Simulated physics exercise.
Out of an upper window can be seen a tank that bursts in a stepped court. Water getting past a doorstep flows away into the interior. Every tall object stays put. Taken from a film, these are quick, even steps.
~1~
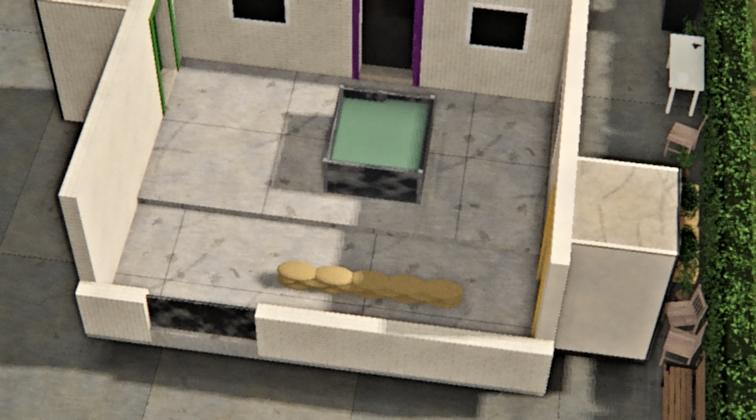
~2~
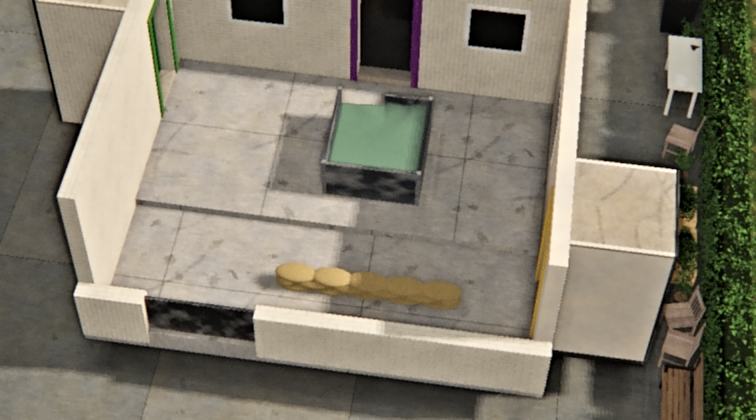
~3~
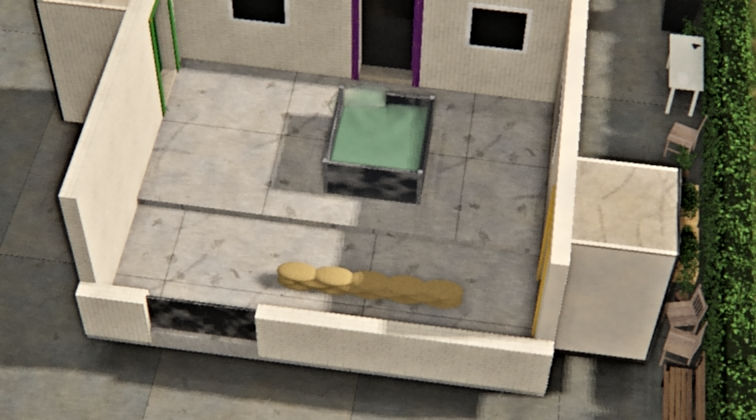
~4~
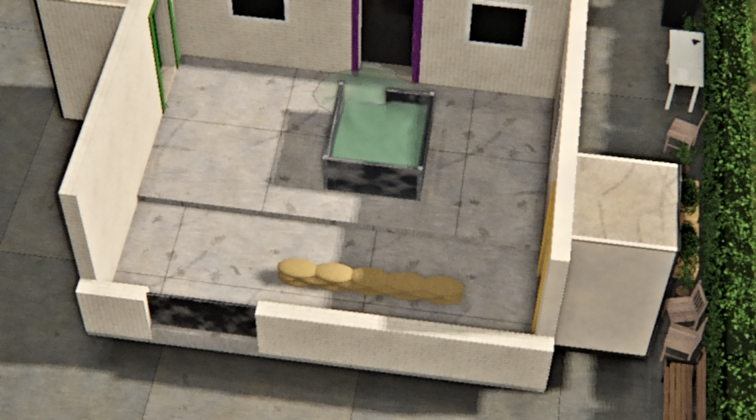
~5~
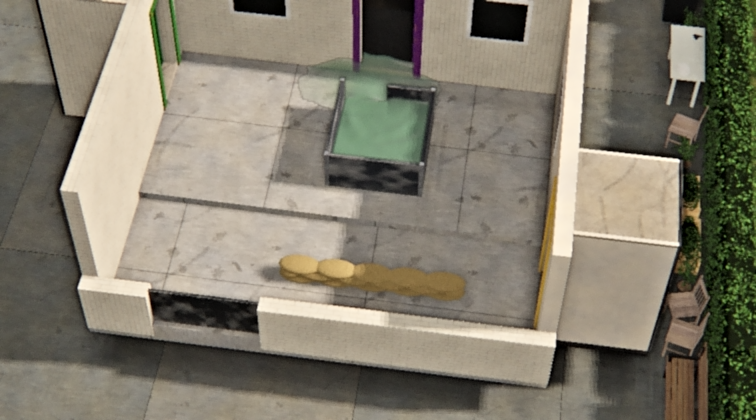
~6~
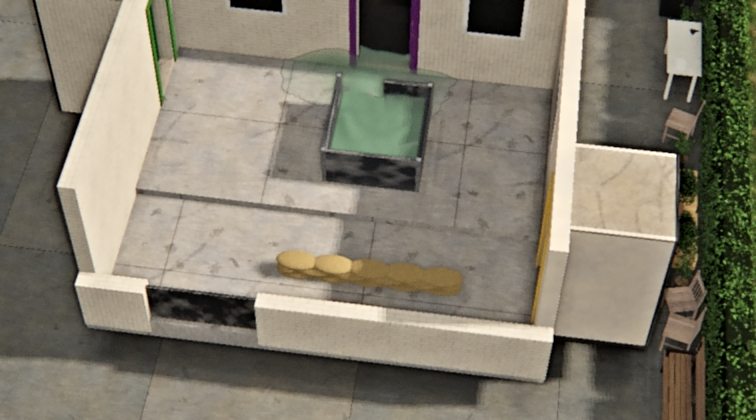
In a pale-walled stepped courtyard seen from above, a dark-framed tank of green water stands full near a purple-edged doorway, with a low row of tan, rounded shapes in front. A gap opens on the tank's far side, and pale green water pours out, spreading thinly across the paving behind it.
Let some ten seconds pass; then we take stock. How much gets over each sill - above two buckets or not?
In the end the yellow door will not count as flooded, the purple door will count as flooded, the green door will count as flooded.
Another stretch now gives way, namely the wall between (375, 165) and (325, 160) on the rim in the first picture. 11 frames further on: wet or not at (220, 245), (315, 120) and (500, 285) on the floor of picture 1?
The three spots, in order, are inundated, spared and inundated.
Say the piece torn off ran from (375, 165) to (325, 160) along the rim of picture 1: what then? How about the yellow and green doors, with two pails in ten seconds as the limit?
I'd expect the yellow door to exceed it and the green door to fall short.
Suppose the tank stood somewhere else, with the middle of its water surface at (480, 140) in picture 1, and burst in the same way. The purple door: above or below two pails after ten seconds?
Result - purple fails to reach it.
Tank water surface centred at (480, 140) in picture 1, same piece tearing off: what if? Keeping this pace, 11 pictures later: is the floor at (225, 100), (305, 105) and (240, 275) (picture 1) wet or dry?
I'd say swamped for the first, swamped for the second and still dry for the third.
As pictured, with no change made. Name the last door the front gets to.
The door marked yellow.
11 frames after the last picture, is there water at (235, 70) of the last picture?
At that place: Covered.
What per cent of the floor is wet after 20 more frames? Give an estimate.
My estimate is roughly 35 percent.
A moment on, water covers 15 % of the floor; the yellow door not reached, the purple door far over two buckets in, the green door not reached.
Next, water covers 25 % of the floor; the yellow door not reached, the purple door far over two buckets in, the green door under two buckets in.
Then, water covers 35 % of the floor; the yellow door not reached, the purple door far over two buckets in, the green door over two buckets in.
Later, water covers 60 % of the floor; the yellow door wet at the sill, nothing in, the purple door far over two buckets in, the green door over two buckets in.
In the end, water covers 85 % of the floor; the yellow door wet at the sill, nothing in, the purple door far over two buckets in, the green door over two buckets in.
